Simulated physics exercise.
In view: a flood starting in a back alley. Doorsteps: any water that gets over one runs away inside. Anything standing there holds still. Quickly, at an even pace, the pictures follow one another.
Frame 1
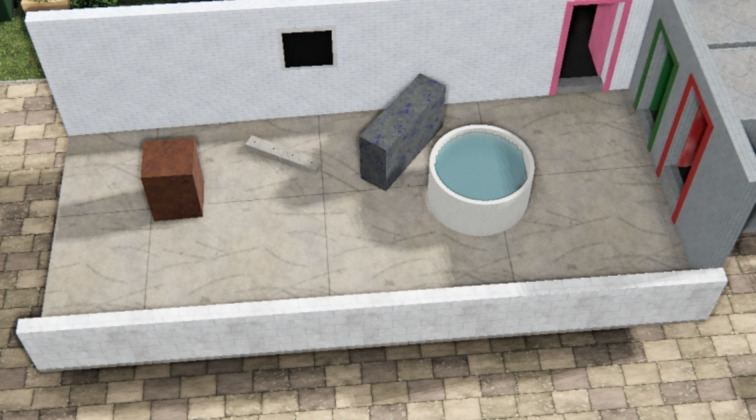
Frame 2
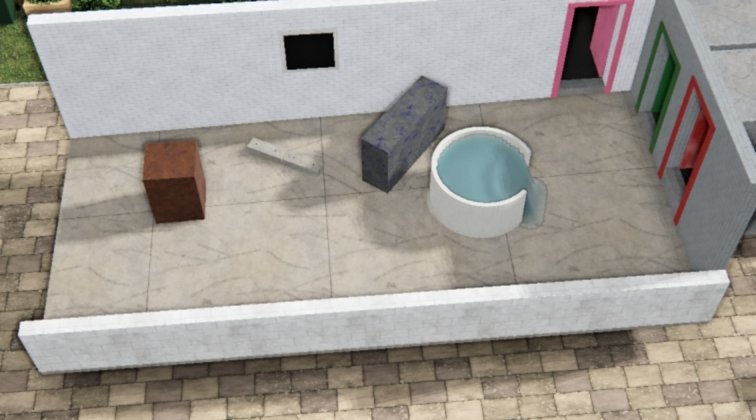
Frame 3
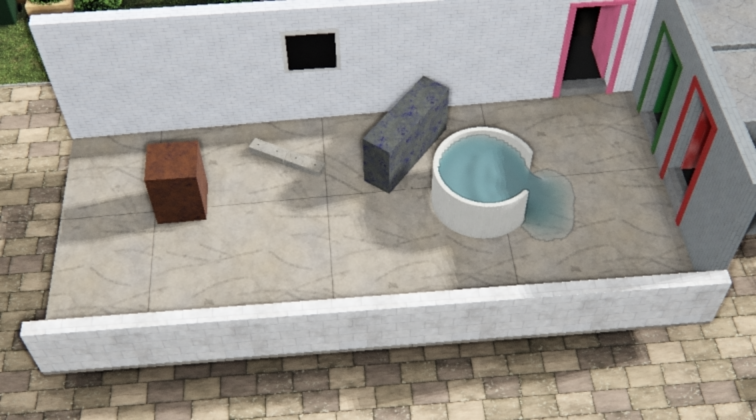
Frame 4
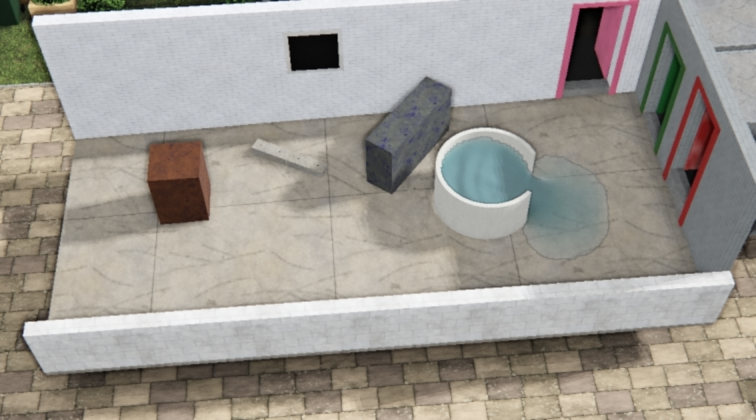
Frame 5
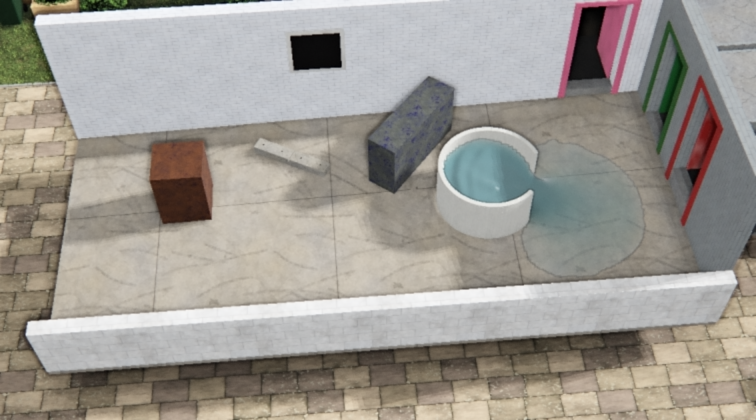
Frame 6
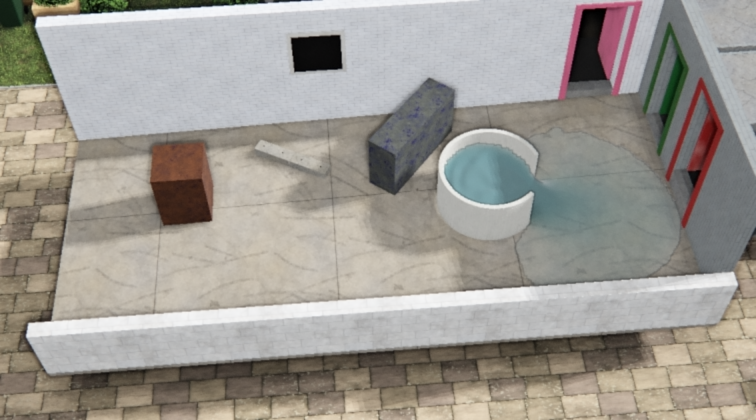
We see a round white pool of water in a walled, paved yard with a brown block and a grey slab; a gap opens on its right side, and water pours out, spreading rightward across the floor in a widening puddle.
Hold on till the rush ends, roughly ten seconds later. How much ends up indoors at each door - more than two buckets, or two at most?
In order: The green door is going to be over the line; the red door is going to be at or under the line; the pink door is going to be at or under the line.
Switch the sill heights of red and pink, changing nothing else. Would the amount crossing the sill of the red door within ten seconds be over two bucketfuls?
Result for red door: It admits more.
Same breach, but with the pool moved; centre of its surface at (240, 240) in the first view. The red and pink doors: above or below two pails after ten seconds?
As it turns out, the red door ends up short of the line and the pink door ends up short of the line.
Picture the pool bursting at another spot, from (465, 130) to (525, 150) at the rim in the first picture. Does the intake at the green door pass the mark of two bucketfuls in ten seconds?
I reckon the green door crosses the line.
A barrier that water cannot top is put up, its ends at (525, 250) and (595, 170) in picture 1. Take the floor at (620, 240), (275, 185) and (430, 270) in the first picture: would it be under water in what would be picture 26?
Taking the points in order - unwetted, unwetted, wetted.
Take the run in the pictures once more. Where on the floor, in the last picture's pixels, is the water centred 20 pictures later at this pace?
Near (573, 208).
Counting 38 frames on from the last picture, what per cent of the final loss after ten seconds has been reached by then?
By my reckoning, 25 %.
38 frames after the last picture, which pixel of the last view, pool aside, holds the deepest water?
I'd point to (449, 124).
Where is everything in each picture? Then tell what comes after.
The first frame shows the pool at (482, 166) is whole and still.
In the second frame, water pours out at (528, 193) and has run to a hidden place.
In the third frame, water pours out at (529, 195) and has run to (564, 233).
In the fourth frame, water pours out at (532, 197) and has run to (602, 234).
In the fifth frame, the front is at (636, 239), out from the gap at (534, 197).
In the sixth frame, the front is at (675, 234), out from the gap at (535, 198).
A moment on, water covers 20 % of the floor; the green door under two buckets in, the red door wet at the sill, nothing in, the pink door not reached.
Next, water covers 20 % of the floor; the green door over two buckets in, the red door wet at the sill, nothing in, the pink door wet at the sill, nothing in.
Then, water covers 30 % of the floor; the green door over two buckets in, the red door wet at the sill, nothing in, the pink door wet at the sill, nothing in.
Later, water covers 60 % of the floor; the green door over two buckets in, the red door wet at the sill, nothing in, the pink door wet at the sill, nothing in.
In the end, water covers 80 % of the floor; the green door over two buckets in, the red door wet at the sill, nothing in, the pink door wet at the sill, nothing in.
